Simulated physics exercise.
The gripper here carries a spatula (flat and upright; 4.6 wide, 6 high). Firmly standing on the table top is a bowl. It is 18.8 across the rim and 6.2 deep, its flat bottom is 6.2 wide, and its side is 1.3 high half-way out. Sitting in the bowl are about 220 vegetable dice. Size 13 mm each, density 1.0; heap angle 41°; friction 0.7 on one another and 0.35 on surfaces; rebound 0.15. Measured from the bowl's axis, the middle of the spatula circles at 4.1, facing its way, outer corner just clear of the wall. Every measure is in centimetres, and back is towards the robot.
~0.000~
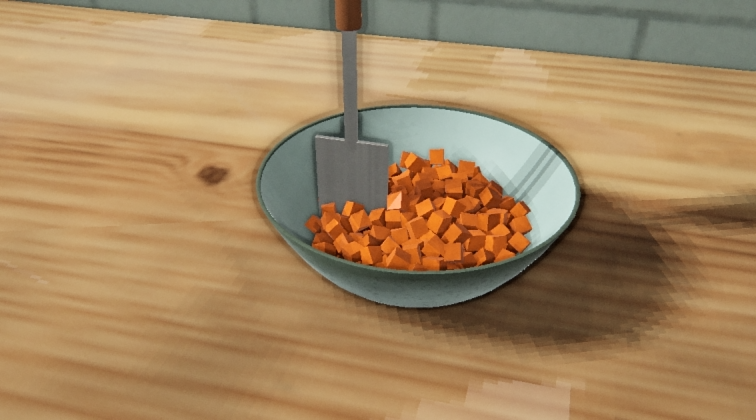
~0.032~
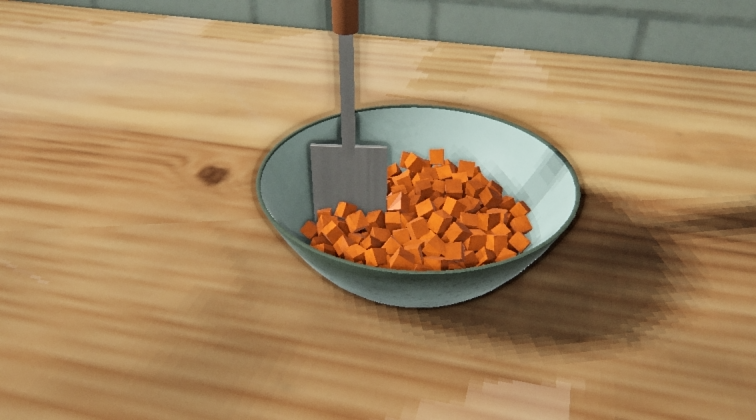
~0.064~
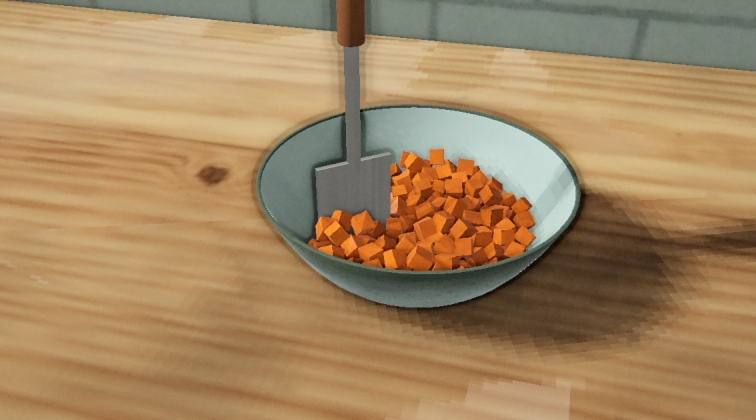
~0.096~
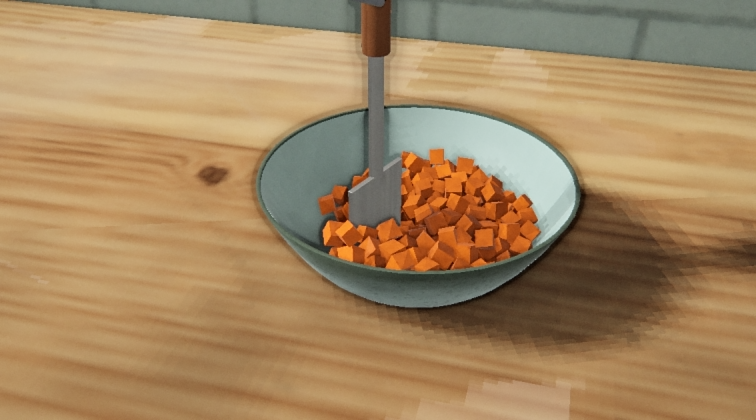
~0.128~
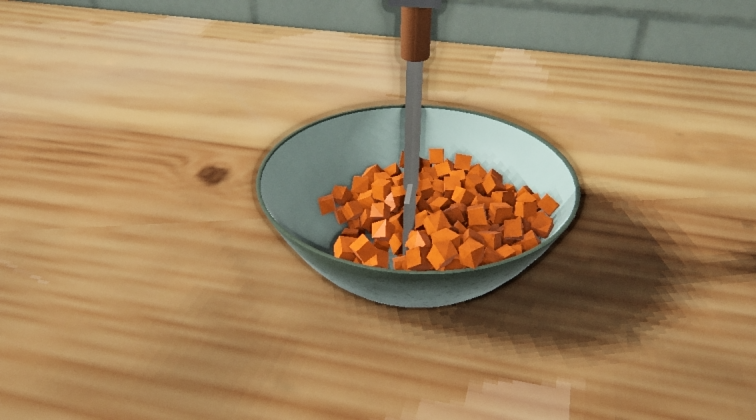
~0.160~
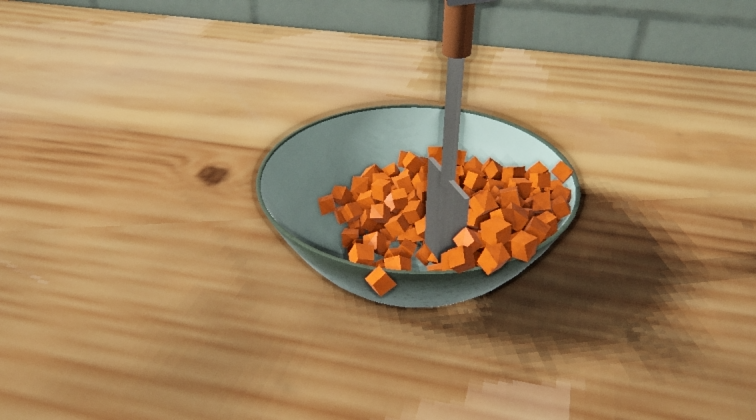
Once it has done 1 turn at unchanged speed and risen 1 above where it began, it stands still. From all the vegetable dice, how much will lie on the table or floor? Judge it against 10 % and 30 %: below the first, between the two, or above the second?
Above 30 %.
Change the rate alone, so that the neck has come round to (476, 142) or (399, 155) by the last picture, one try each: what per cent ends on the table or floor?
About 45 % for one try and about 20 % for the other, in order.
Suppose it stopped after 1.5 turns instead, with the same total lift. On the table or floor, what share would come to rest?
That would give some 40 percent.
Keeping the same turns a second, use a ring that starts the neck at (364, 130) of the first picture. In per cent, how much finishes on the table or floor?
Roughly 20 per cent.
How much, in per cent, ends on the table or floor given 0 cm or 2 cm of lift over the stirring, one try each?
About 40 and 30 per cent.
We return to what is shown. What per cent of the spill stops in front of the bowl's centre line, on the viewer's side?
Around 20 percent of the pieces.
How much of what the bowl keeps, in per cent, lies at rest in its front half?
Around 60 per cent of what the bowl keeps.
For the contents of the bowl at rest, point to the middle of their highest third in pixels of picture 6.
Close to (347, 235).
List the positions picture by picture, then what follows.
The first picture shows the spatula neck at (351, 118), 0° round; upper third of the load around (430, 210), from x 315 to 520, top at y 155; 216 in the bowl.
The second picture shows the spatula neck at (348, 123), 12° round; upper third of the load around (428, 214), from x 310 to 520, top at y 155.
The third picture shows the spatula neck at (353, 138), 40° round; upper third of the load around (424, 230), from x 315 to 525, top at y 155.
The fourth picture shows the spatula neck at (376, 150), 68° round; upper third of the load around (436, 235), from x 325 to 530, top at y 155.
The fifth picture shows the spatula neck at (412, 156), 97° round; upper third of the load around (463, 231), from x 325 to 550, top at y 155.
The sixth picture shows the spatula neck at (450, 153), 126° round; upper third of the load around (500, 208), from x 325 to 565, top at y 155; 213 in the bowl, 3 in flight or on the tool.
After 0.26 s, 212° round, highest piece 9 above the table; 184 in the bowl, 2 on the table or floor, 30 in flight or on the tool.
After 0.35 s, 299° round, highest piece 10 above the table; 151 in the bowl, 36 on the table or floor, 29 in flight or on the tool.
After 0.60 s, 0° round, highest piece 6 above the table; 131 in the bowl, 84 on the table or floor, 1 in flight or on the tool.
After 1.30 s, 0° round, highest piece 5 above the table; 131 in the bowl, 85 on the table or floor.
In the end, 131 in the bowl, 85 on the table or floor. That is 39 % on the table or floor.
